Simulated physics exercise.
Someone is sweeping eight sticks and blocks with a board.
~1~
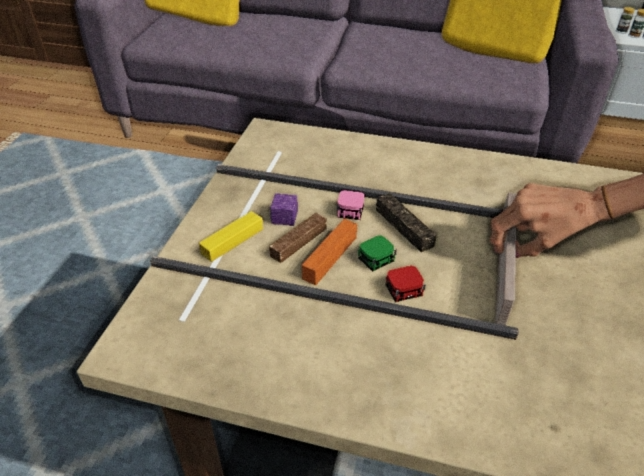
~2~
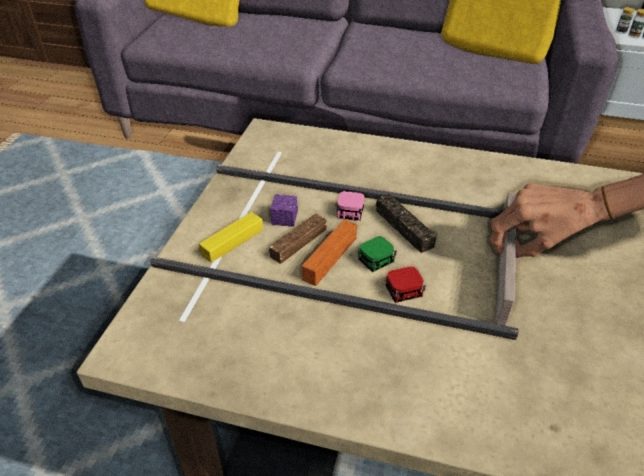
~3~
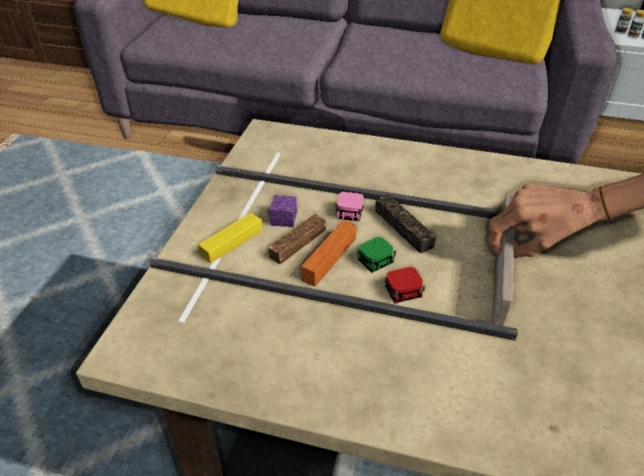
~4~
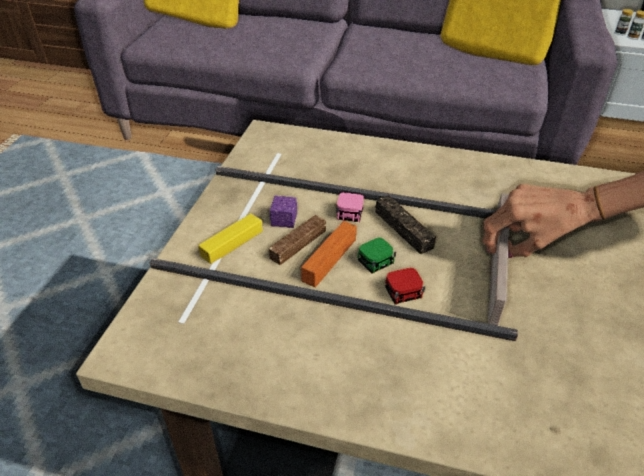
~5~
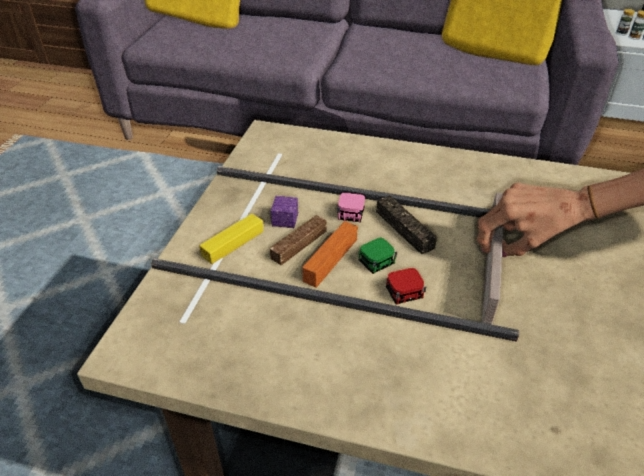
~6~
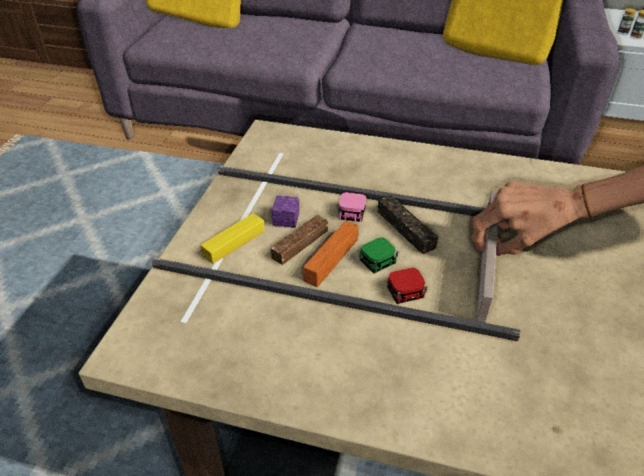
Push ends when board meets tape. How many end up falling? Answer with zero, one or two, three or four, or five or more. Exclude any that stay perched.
I would say one or two fall.
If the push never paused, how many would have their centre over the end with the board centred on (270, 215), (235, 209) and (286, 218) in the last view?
Per position: 0 / 2 / 0.
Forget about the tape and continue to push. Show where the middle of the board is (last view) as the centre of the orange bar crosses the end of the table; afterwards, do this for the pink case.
(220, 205) and then (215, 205), give or take.
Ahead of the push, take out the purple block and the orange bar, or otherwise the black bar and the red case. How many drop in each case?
Result: 0, then 1.
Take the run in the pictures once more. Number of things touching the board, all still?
Number: 3.
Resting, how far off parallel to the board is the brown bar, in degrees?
The angle comes out near 15 degrees.
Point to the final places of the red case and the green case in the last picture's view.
Final spots - red case (207, 249), green case (220, 232).
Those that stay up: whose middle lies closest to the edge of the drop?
It is the purple block.
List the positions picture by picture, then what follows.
In the first frame, yellow stick (232, 236); purple block (284, 210); brown bar (299, 237); board (507, 255); tape (239, 222).
In the second frame, purple block (284, 210); orange bar (331, 252).
In the third frame, brown bar (298, 239); green case (376, 255).
In the fourth frame, yellow stick (232, 238); pink case (350, 208).
In the fifth frame, purple block (285, 212); board (494, 254).
In the sixth frame, yellow stick (234, 238); purple block (286, 212); brown bar (300, 239); board (488, 253); tape (241, 224).
Soon after, none off yet; yellow stick at rest near (234, 238); purple block at rest near (286, 212); brown bar at rest near (300, 239).
Then, none off yet; yellow stick at rest near (232, 237); purple block moved about its own width near (268, 204); brown bar moved a little near (266, 229).
At rest, the number that fall off is one or two; fallen, yellow stick.
